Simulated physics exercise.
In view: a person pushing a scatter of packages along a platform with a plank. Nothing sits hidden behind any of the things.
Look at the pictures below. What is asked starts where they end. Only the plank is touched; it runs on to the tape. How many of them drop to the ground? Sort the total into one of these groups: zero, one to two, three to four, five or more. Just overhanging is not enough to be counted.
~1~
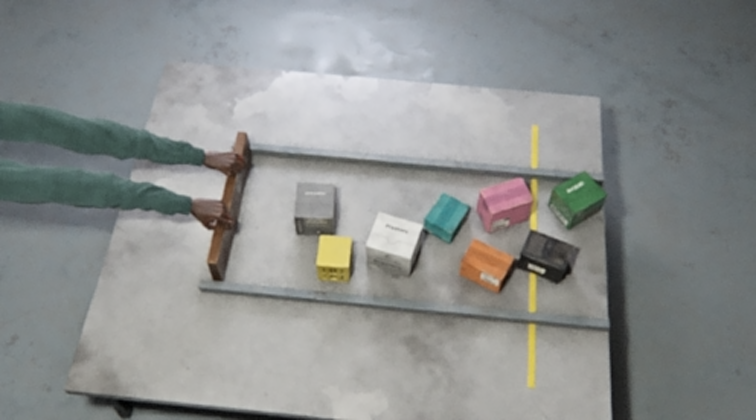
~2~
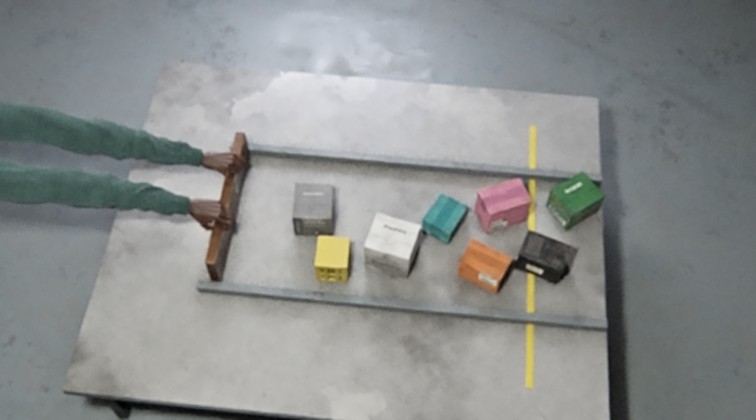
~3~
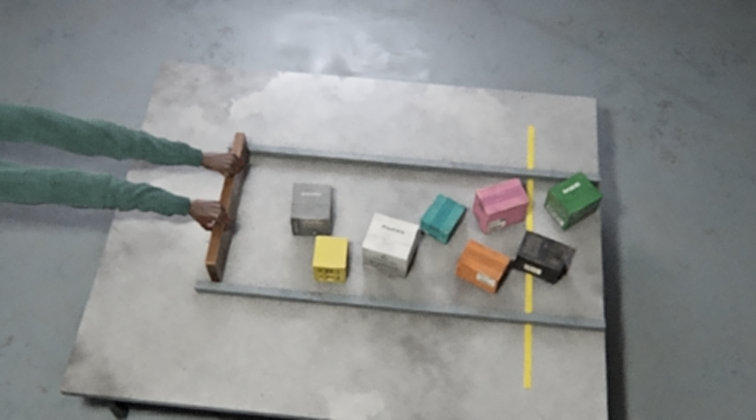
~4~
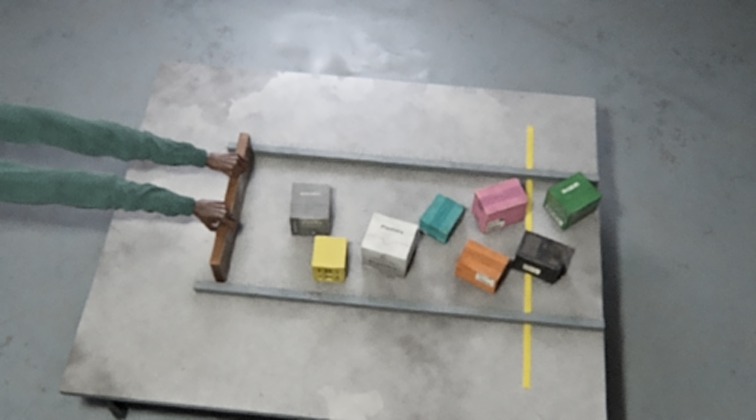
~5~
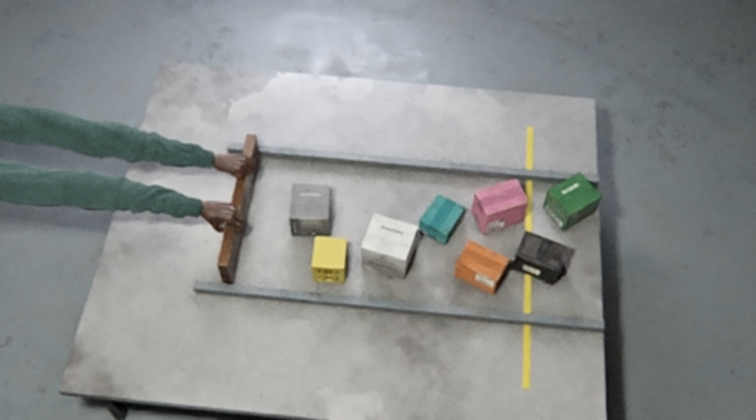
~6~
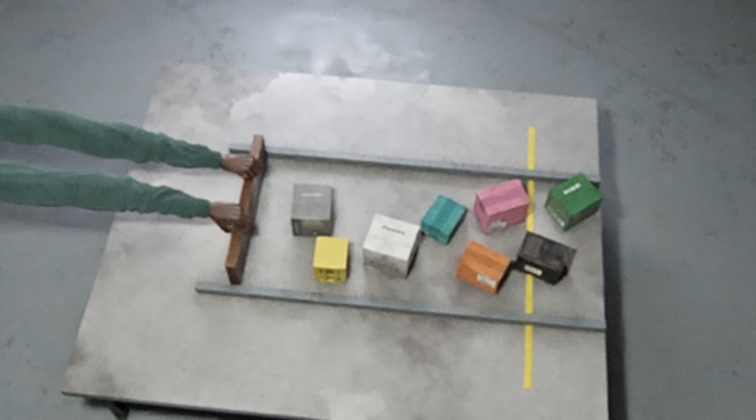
It goes in the group three to four.
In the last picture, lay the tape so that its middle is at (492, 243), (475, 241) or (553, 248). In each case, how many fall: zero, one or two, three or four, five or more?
Taking the places in the order asked: One or two, then just one or two, then five or more.
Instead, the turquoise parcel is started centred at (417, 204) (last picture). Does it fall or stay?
Put there, it simply holds its spot.
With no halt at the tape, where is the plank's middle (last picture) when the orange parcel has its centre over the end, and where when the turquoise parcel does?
At (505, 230) for the orange parcel; at (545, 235) for the turquoise parcel.
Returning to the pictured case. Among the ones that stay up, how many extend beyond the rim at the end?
Things overhanging at the end: 2.
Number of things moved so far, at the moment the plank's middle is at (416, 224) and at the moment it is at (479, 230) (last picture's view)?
First position 6; second position 8.
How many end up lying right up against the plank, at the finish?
Number: 2.
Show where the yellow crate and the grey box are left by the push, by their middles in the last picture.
Result: One about (548, 282), other about (552, 234).
Soon after, none off yet; green box at rest near (573, 202); black tote at rest near (542, 259); pink parcel at rest near (501, 207).
After that, none off yet; green box displaced a little near (580, 202); black tote moving near (546, 259); pink parcel displaced about its own width near (532, 206).
In the end, the number that fall off is three or four; gone, orange parcel, pink parcel, black tote and green box.
